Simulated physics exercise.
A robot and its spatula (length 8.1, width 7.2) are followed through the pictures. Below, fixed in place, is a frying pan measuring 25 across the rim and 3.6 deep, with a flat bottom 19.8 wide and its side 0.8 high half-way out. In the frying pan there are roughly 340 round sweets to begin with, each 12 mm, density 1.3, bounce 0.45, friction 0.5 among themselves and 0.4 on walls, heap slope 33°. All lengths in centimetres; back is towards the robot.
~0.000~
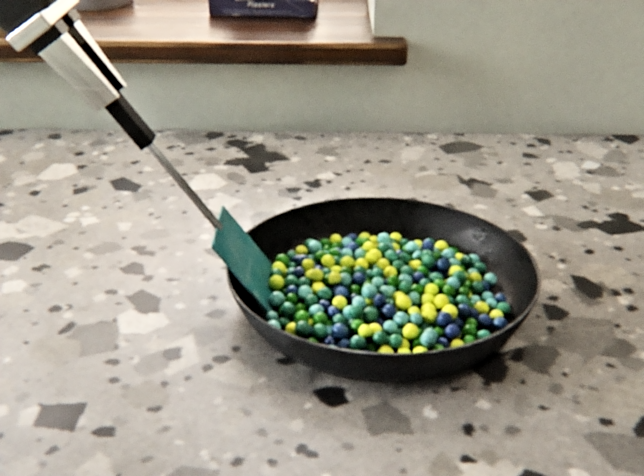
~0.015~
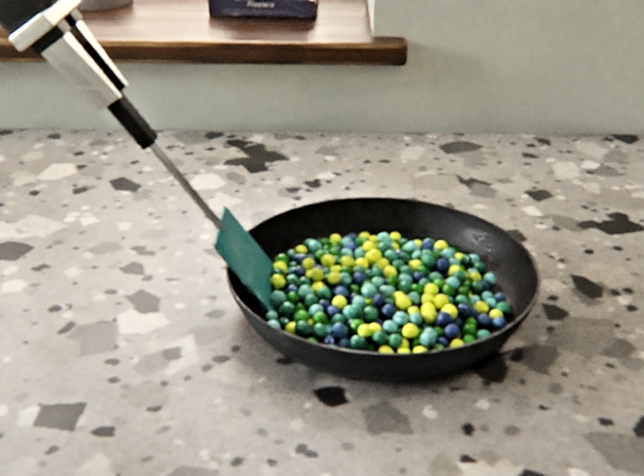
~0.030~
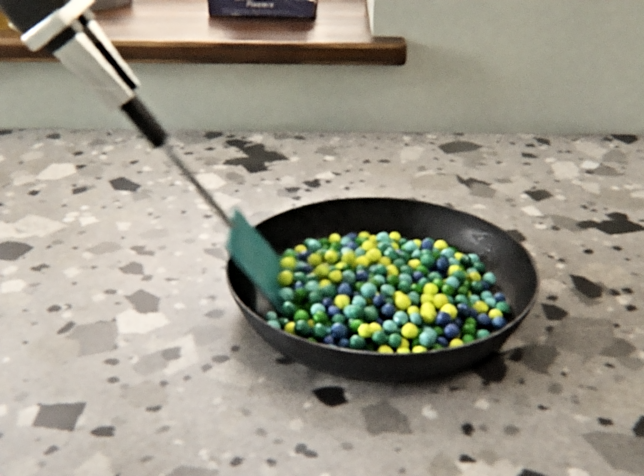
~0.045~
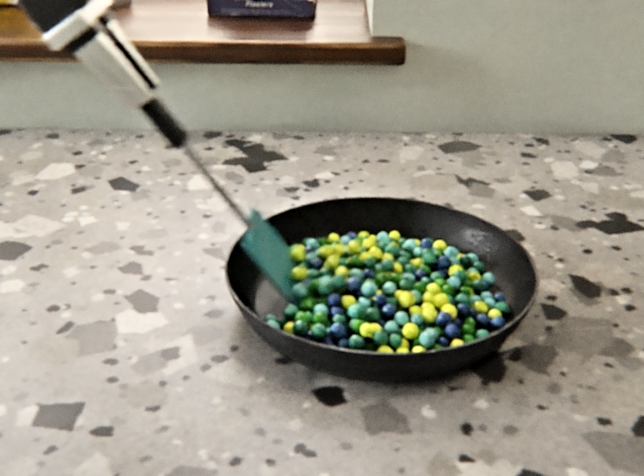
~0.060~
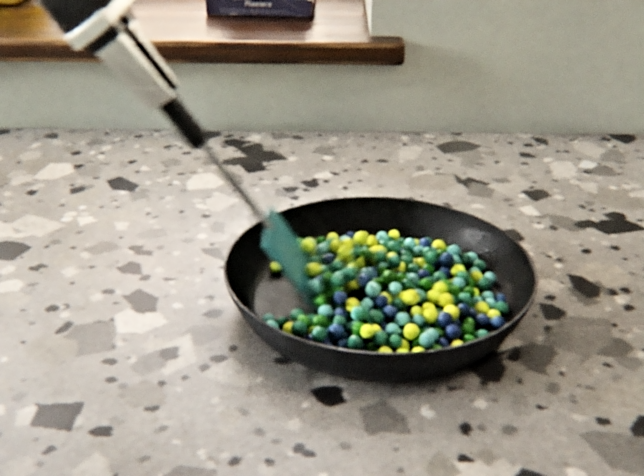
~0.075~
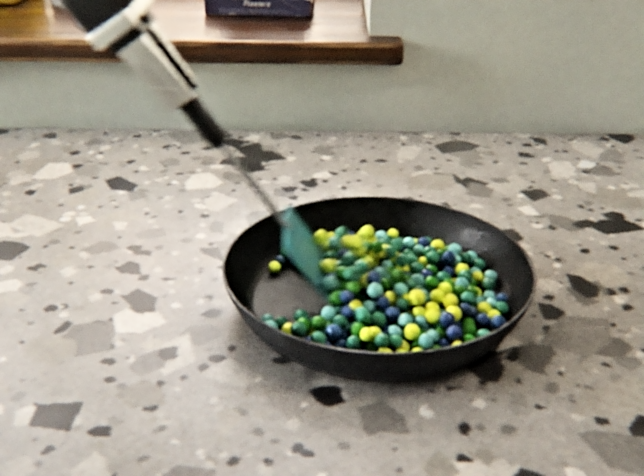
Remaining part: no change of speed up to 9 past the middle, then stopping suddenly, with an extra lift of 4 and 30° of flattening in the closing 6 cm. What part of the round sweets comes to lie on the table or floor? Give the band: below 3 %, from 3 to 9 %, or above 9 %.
Above 9 %.
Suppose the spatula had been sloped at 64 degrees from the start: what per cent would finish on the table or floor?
Then about 20 per cent.
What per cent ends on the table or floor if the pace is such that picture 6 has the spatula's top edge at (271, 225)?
That share would be some 15 percent.
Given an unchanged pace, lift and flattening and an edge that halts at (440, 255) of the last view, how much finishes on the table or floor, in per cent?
10 %, roughly.
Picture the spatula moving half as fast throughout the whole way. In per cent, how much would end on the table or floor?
Some 5 in a hundred.
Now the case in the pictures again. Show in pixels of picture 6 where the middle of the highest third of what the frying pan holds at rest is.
Around (475, 286).
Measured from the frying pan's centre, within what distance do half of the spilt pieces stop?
I reckon close to 36 centimetres.
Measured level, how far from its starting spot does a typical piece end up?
Some 4 centimetres.
By 0.11 s, sloping 55°, highest piece 6 above the table; 345 in the frying pan.
By 0.15 s, sloping 45°, highest piece 7 above the table; 345 in the frying pan.
By 0.37 s, sloping 25°, highest piece 7 above the table; 272 in the frying pan, 69 on the table or floor, 4 on the blade or in flight.
By 1.42 s, sloping 25°, highest piece 3 above the table; 272 in the frying pan, 73 on the table or floor.
Final count, 272 in the frying pan, 73 on the table or floor. That is 21 % on the table or floor.
